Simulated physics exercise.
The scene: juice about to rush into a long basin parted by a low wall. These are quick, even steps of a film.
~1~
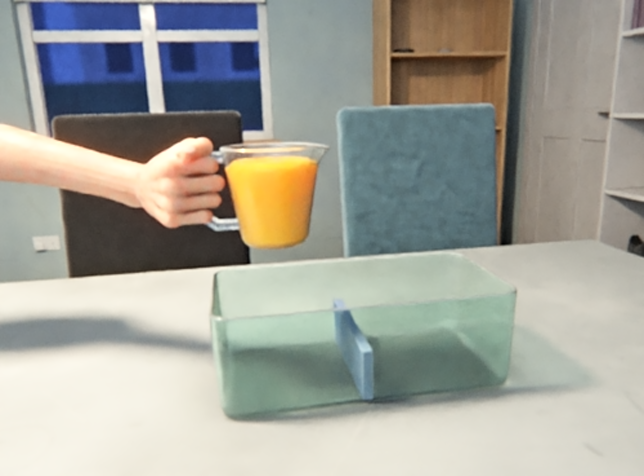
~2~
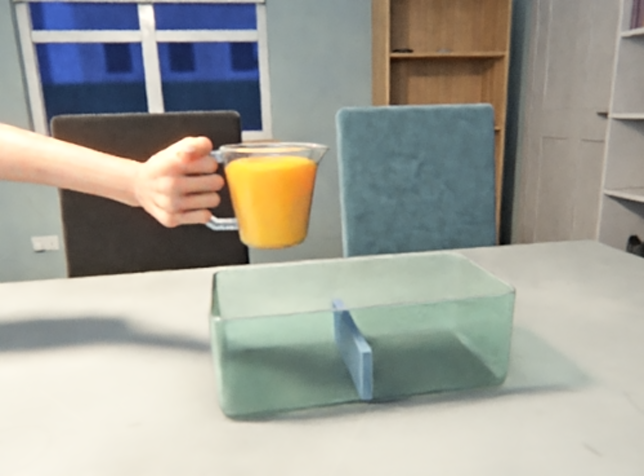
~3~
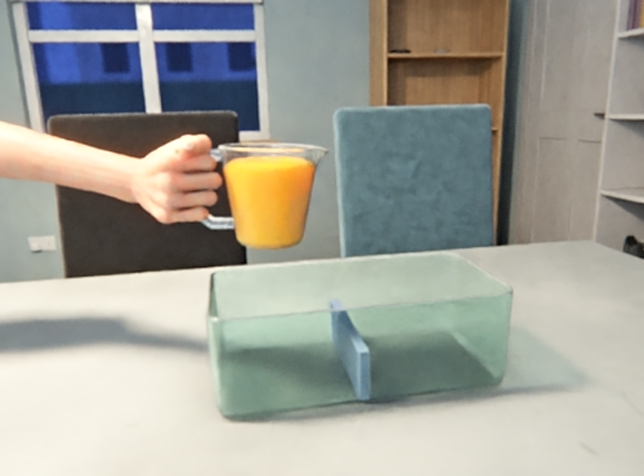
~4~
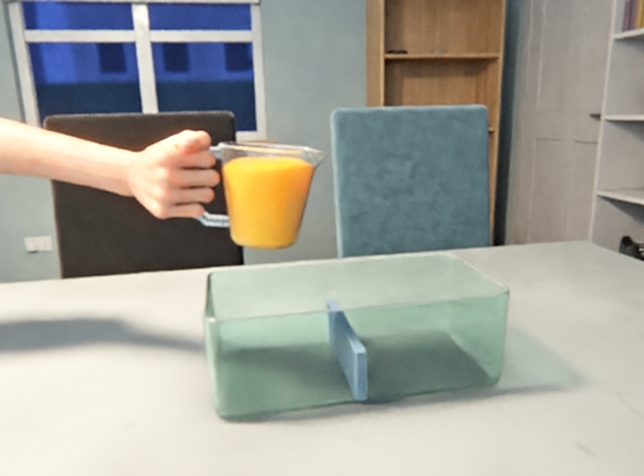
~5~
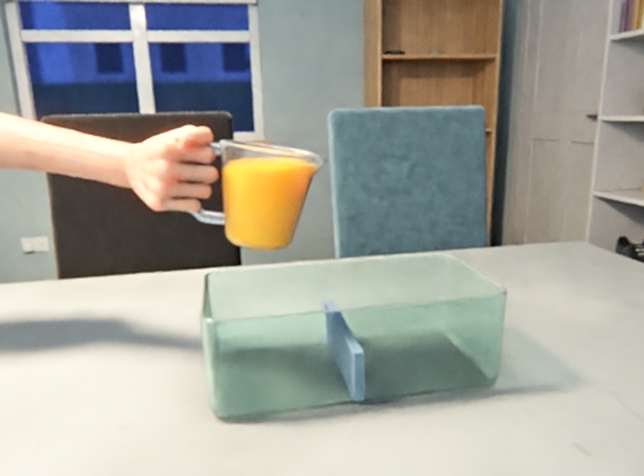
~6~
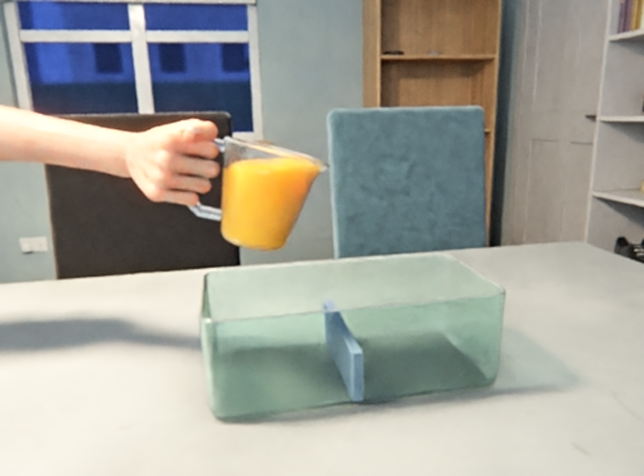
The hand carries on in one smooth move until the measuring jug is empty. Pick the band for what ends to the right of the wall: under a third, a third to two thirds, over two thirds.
It comes to more than two thirds.
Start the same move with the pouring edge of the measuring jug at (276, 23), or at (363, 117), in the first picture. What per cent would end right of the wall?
Roughly 55 per cent, and 95 per cent.
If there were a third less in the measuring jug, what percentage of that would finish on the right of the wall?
It comes to 75 per cent or so.
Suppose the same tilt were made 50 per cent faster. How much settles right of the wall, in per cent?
Near 70 %.
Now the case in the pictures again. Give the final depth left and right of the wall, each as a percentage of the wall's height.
Some 10 per cent left and 30 right.
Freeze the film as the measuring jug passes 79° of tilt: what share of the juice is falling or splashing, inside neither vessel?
Some 20 per cent.
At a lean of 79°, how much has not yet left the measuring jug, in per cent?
Some 60 per cent.
A moment on, the measuring jug is tipped on its side and 60 per cent is still to pour, 0 is left of the wall and 19 right of it.
Next, the measuring jug is tipped right over and 5 per cent is still to pour, 10 is left of the wall and 80 right of it.
Then the measuring jug is tipped right over and 0 per cent is still to pour, 17 is left of the wall and 82 right of it.
Later the measuring jug is tipped right over and 0 per cent is still to pour, 17 is left of the wall and 82 right of it.
In the end 17 per cent lies left of the wall, 82 right of it and 1 outside.
